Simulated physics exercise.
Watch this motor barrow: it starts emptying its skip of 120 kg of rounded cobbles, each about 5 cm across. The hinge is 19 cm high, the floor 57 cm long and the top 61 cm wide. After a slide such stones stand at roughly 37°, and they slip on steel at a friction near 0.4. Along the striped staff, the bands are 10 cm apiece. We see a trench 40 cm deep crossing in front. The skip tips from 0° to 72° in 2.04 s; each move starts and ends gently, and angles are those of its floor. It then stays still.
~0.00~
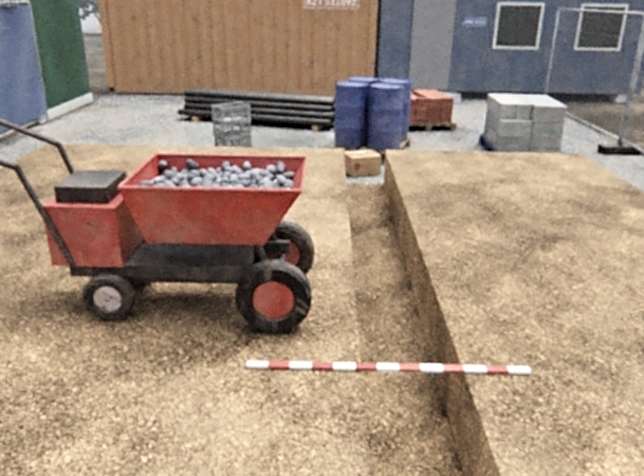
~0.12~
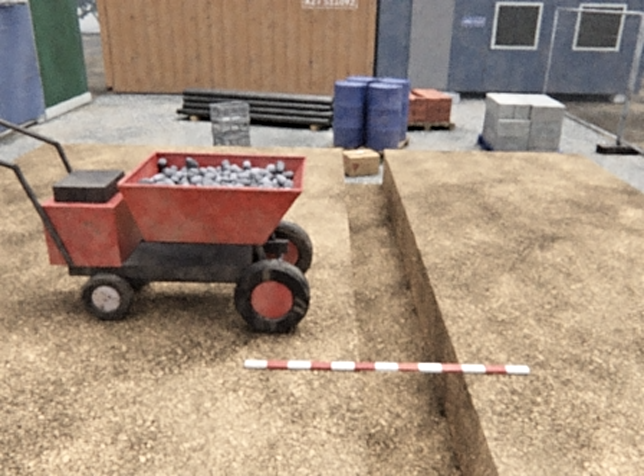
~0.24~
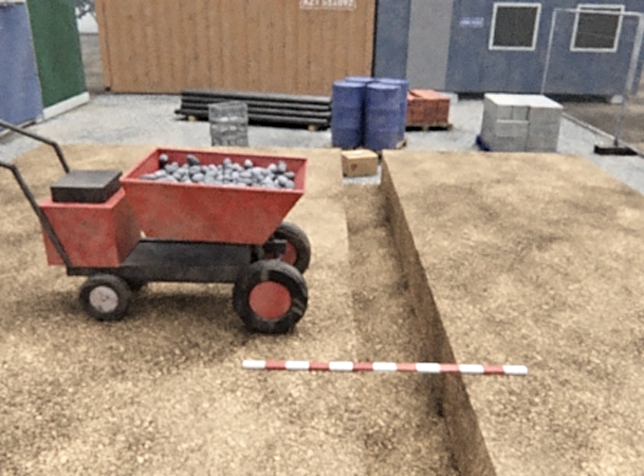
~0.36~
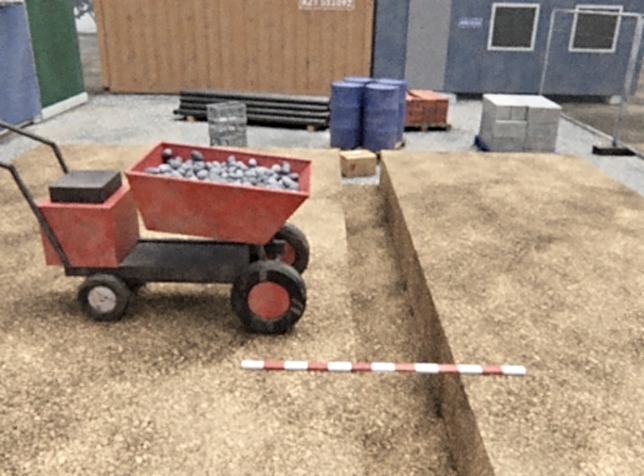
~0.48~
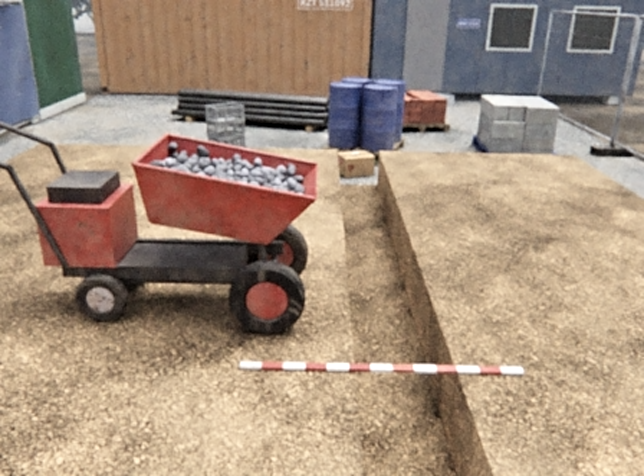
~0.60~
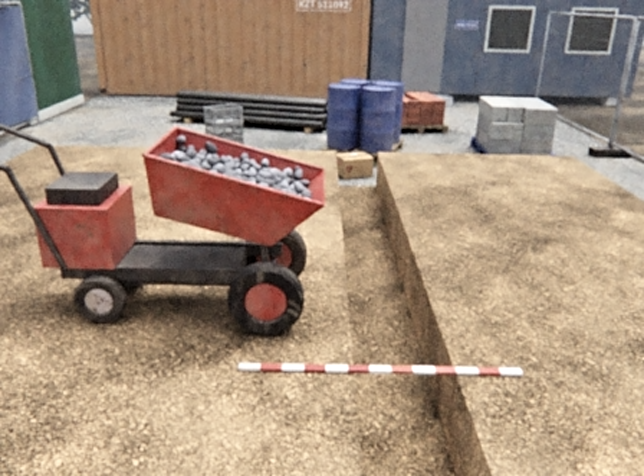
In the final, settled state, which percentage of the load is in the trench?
94 per cent is in the trench.
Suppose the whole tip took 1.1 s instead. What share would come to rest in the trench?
In that case, around 80%.
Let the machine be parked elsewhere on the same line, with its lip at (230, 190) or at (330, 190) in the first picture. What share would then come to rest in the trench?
That gives roughly 80 per cent and roughly 65 per cent.
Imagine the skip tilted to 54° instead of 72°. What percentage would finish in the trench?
About 30%.
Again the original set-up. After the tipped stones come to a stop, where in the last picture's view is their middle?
The stones end up centred near (400, 358).
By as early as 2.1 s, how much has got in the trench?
By that moment, roughly 40 per cent of the load.
After 1.5 s the floor is at 61°; 100 % in the skip; the foremost stones are at (385, 257).
After 2.1 s the floor is at 72°; 54 % in the skip, 42 % in the trench, 4 % past the trench; the foremost stones are at (473, 303).
After 2.5 s the floor is at 72°; 28 % in the skip, 66 % in the trench, 6 % past the trench; the foremost stones are at (501, 301).
After 4.4 s the floor is at 72°; 0 % in the skip, 94 % in the trench, 6 % past the trench; the foremost stones are at (509, 298).
